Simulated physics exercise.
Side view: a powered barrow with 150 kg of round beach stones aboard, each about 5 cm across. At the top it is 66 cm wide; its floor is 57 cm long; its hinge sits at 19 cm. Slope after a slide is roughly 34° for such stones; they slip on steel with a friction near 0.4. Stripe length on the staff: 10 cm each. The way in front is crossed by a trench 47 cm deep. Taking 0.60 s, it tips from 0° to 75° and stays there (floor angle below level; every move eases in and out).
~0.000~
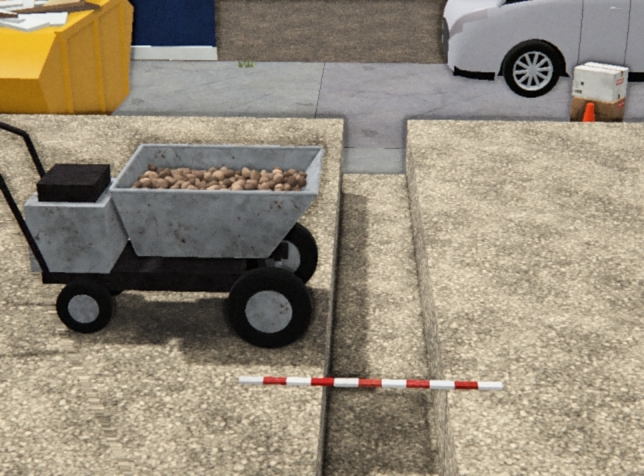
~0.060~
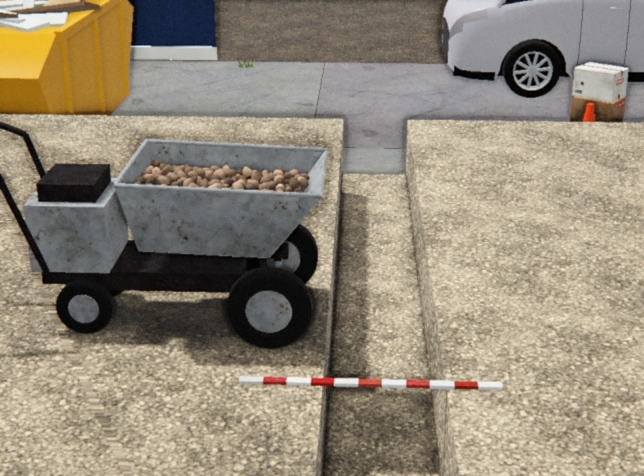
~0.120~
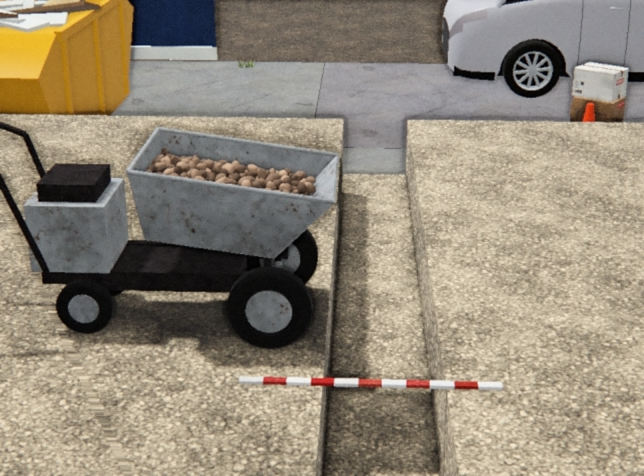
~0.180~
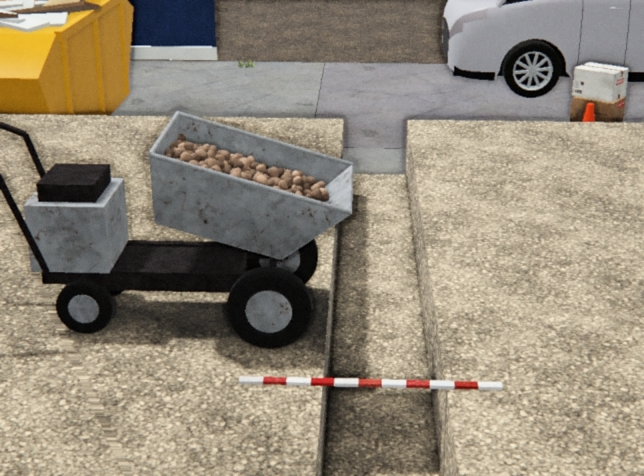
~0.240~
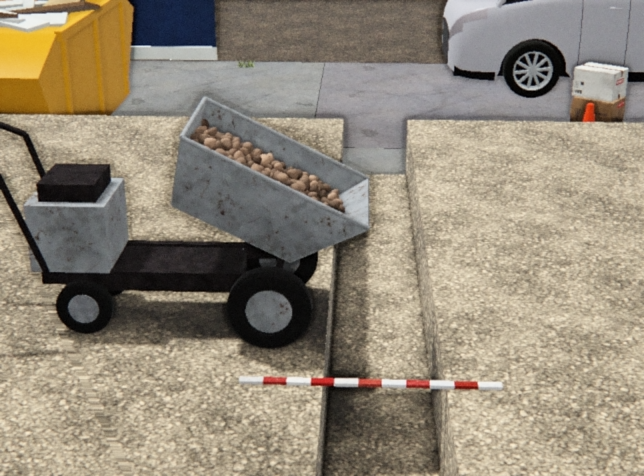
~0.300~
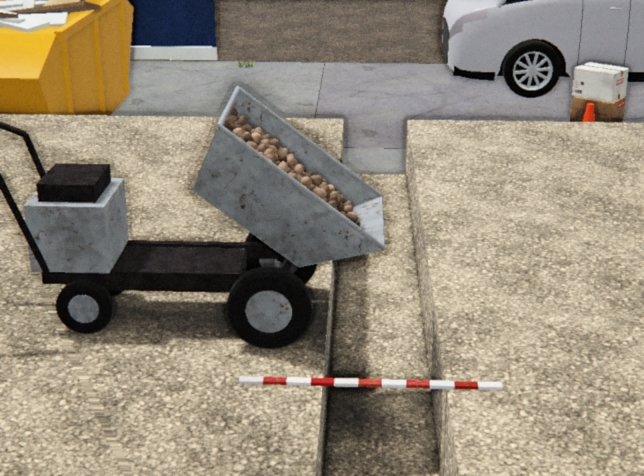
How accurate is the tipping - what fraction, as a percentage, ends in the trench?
Close to 39 in every hundred.
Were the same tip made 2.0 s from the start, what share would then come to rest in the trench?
Near 60 per cent.
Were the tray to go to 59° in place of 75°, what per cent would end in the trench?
I'd expect around 30 in a hundred.
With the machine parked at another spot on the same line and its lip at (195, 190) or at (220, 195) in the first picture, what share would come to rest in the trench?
It comes to about 85 and 100 in a hundred.
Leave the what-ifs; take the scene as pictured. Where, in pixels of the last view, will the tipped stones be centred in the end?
Around (473, 317).
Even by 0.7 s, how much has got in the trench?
10 per cent or so by then.
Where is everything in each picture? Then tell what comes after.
The tray is at 0°, its lip at (317, 194); the top of the load is at (217, 175), in the first picture.
The tray is at 2°, its lip at (321, 196); the top of the load is at (193, 172); the stones move at 0.5 m/s on average, in the second picture.
The tray is at 8°, its lip at (334, 202); the top of the load is at (181, 163); the stones move at 1.0 m/s on average, in the third picture.
The tray is at 16°, its lip at (351, 213); the top of the load is at (192, 149); the stones move at 1.4 m/s on average, in the fourth picture.
The tray is at 26°, its lip at (369, 229); the top of the load is at (209, 134); the stones move at 1.6 m/s on average, in the fifth picture.
The tray is at 37°, its lip at (385, 249); the top of the load is at (236, 123); the stones move at 1.7 m/s on average, in the sixth picture.
After 0.4 s the floor is at 63°; 100 % in the tray; the foremost stones are at (389, 266).
After 0.7 s the floor is at 75°; 65 % in the tray, 11 % in the trench, 23 % past the trench; the foremost stones are at (487, 324).
After 1.0 s the floor is at 75°; 11 % in the tray, 28 % in the trench, 61 % past the trench; the foremost stones are past the picture's edge.
After 3.0 s the floor is at 75°; 0 % in the tray, 39 % in the trench, 61 % past the trench; the foremost stones are past the picture's edge.
